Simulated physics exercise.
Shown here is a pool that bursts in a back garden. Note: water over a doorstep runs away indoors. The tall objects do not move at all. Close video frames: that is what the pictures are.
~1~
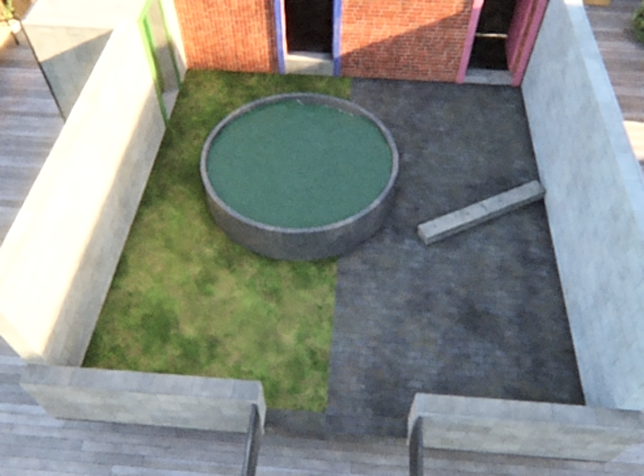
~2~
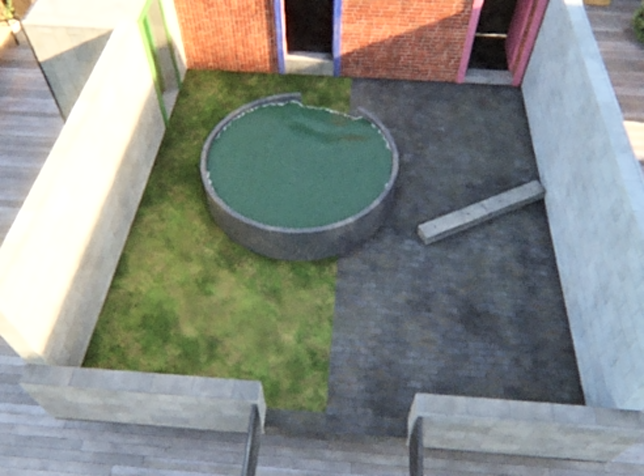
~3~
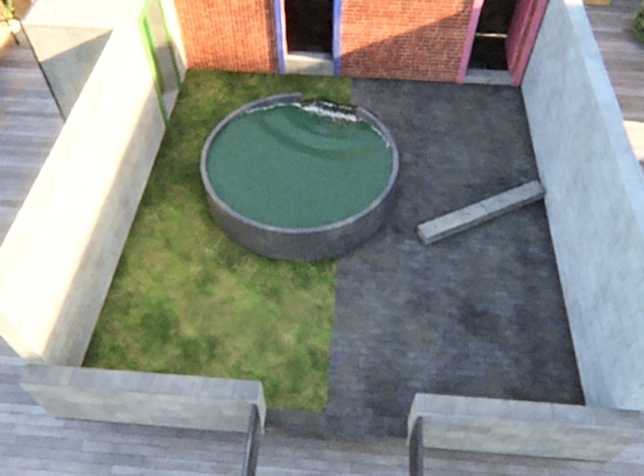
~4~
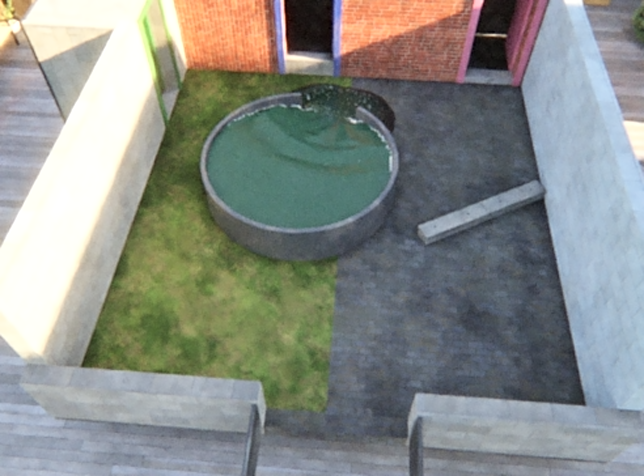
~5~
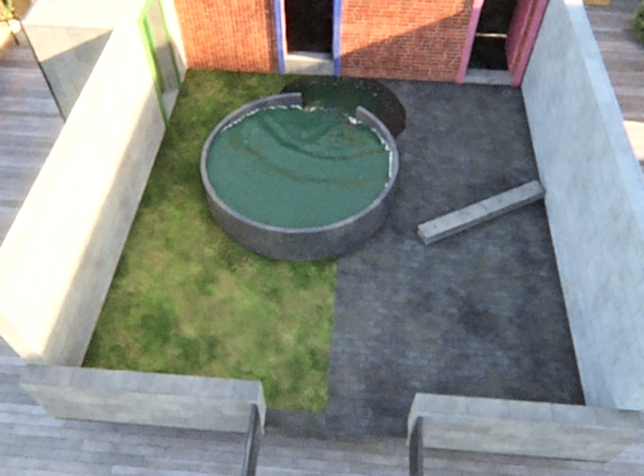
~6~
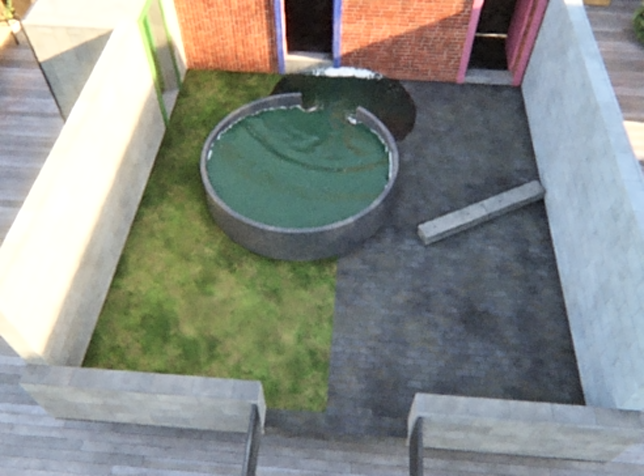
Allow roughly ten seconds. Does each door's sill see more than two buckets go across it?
As I see it, most likely the pink door will exceed two buckets, most likely the blue door will not exceed two buckets, most likely the green door will exceed two buckets.
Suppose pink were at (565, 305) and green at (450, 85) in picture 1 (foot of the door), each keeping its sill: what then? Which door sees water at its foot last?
I reckon it's the pink door.
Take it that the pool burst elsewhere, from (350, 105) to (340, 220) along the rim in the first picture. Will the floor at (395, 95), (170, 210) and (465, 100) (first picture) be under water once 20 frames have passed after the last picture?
In turn: Swamped, untouched, swamped.
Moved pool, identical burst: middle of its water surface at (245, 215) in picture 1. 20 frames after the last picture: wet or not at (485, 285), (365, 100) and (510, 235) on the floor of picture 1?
I'd call them still dry, watered and still dry, in the order asked.
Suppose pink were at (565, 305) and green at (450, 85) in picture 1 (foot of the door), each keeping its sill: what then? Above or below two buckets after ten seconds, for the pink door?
Pink door keeps below it.
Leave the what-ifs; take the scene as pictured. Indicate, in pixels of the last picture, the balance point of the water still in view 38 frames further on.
About (335, 161).
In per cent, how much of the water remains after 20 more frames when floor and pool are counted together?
Around 100 percent.
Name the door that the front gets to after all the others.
My pick is the green-painted one.
A moment on, water covers 15 % of the floor; the pink door not reached, the blue door wet at the sill, nothing in, the green door not reached.
Next, water covers 20 % of the floor; the pink door wet at the sill, nothing in, the blue door wet at the sill, nothing in, the green door not reached.
Then, water covers 35 % of the floor; the pink door over two buckets in, the blue door wet at the sill, nothing in, the green door under two buckets in.
Later, water covers 60 % of the floor; the pink door over two buckets in, the blue door wet at the sill, nothing in, the green door over two buckets in.
In the end, water covers 90 % of the floor; the pink door far over two buckets in, the blue door wet at the sill, nothing in, the green door far over two buckets in.
